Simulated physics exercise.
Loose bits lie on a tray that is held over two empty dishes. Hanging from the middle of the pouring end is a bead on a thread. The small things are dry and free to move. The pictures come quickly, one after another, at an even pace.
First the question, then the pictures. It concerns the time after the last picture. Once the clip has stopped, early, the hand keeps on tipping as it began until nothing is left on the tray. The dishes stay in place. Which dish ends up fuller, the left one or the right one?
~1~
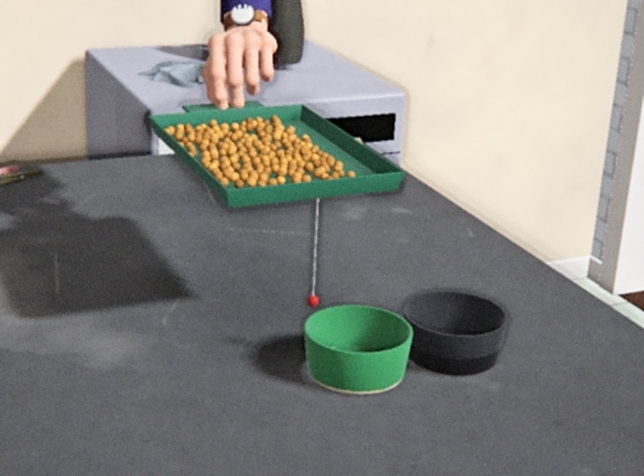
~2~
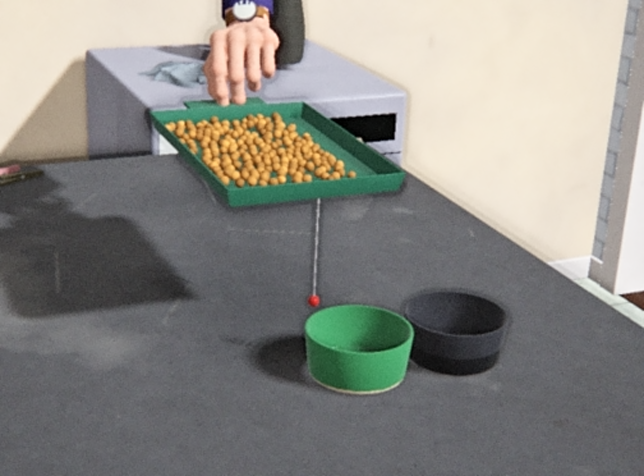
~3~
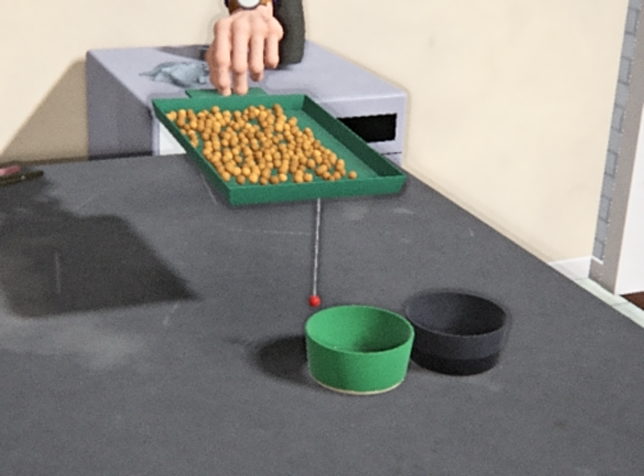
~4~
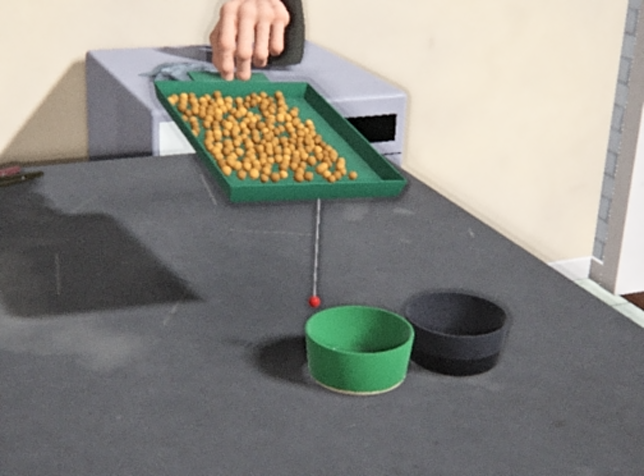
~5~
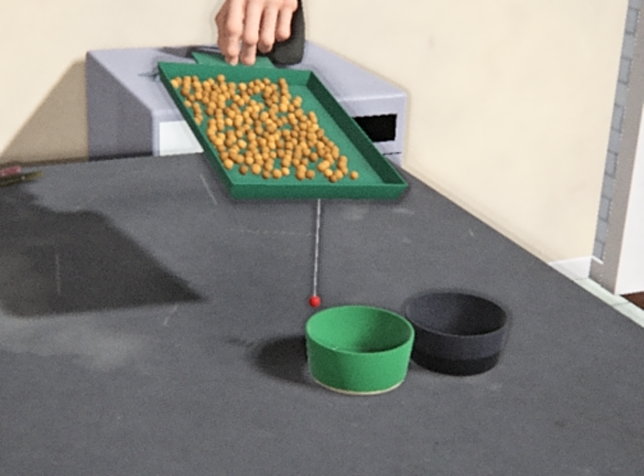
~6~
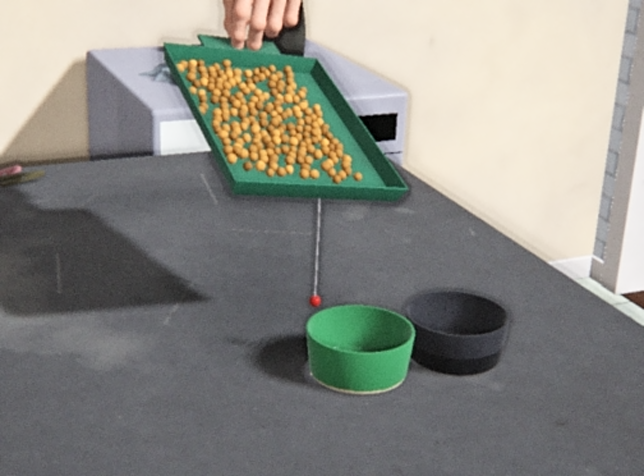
Bigger share: Left.
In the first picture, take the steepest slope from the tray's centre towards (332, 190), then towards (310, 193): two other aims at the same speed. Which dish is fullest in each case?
The first slope favours the dish to the left, the second the dish to the left.
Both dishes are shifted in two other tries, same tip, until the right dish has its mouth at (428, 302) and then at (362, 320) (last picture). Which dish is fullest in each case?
At the first place the right-hand dish, at the second the dish on the right.
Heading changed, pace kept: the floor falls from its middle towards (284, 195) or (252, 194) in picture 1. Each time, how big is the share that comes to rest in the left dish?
I'd put it at some 20 % and then some 0 %.
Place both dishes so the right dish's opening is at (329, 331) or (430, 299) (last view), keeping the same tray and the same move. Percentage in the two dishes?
Near 20 and 80 percent respectively.
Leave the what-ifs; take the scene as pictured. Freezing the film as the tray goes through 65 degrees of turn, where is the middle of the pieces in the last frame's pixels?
Roughly (362, 171).
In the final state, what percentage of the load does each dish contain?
Roughly 40 in a hundred for the left dish, roughly 20 in a hundred for the right dish.
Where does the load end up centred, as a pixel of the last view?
Resting centre, last frame: Roughly (381, 350).
Shortly afterwards, tray tipped steeply; all but a few on the tray; only a few in the right dish; a little in the air.
Next, tray tipped past a quarter turn; near a quarter on the tray; near a quarter in the left dish; a little in the right dish; near a quarter outside both; near a quarter in the air.
Some moments later, tray tipped past a quarter turn; near half in the left dish; near a quarter in the right dish; near a third outside both.
In the end, tray tipped past a quarter turn; near half in the left dish; near a quarter in the right dish; near a third outside both.
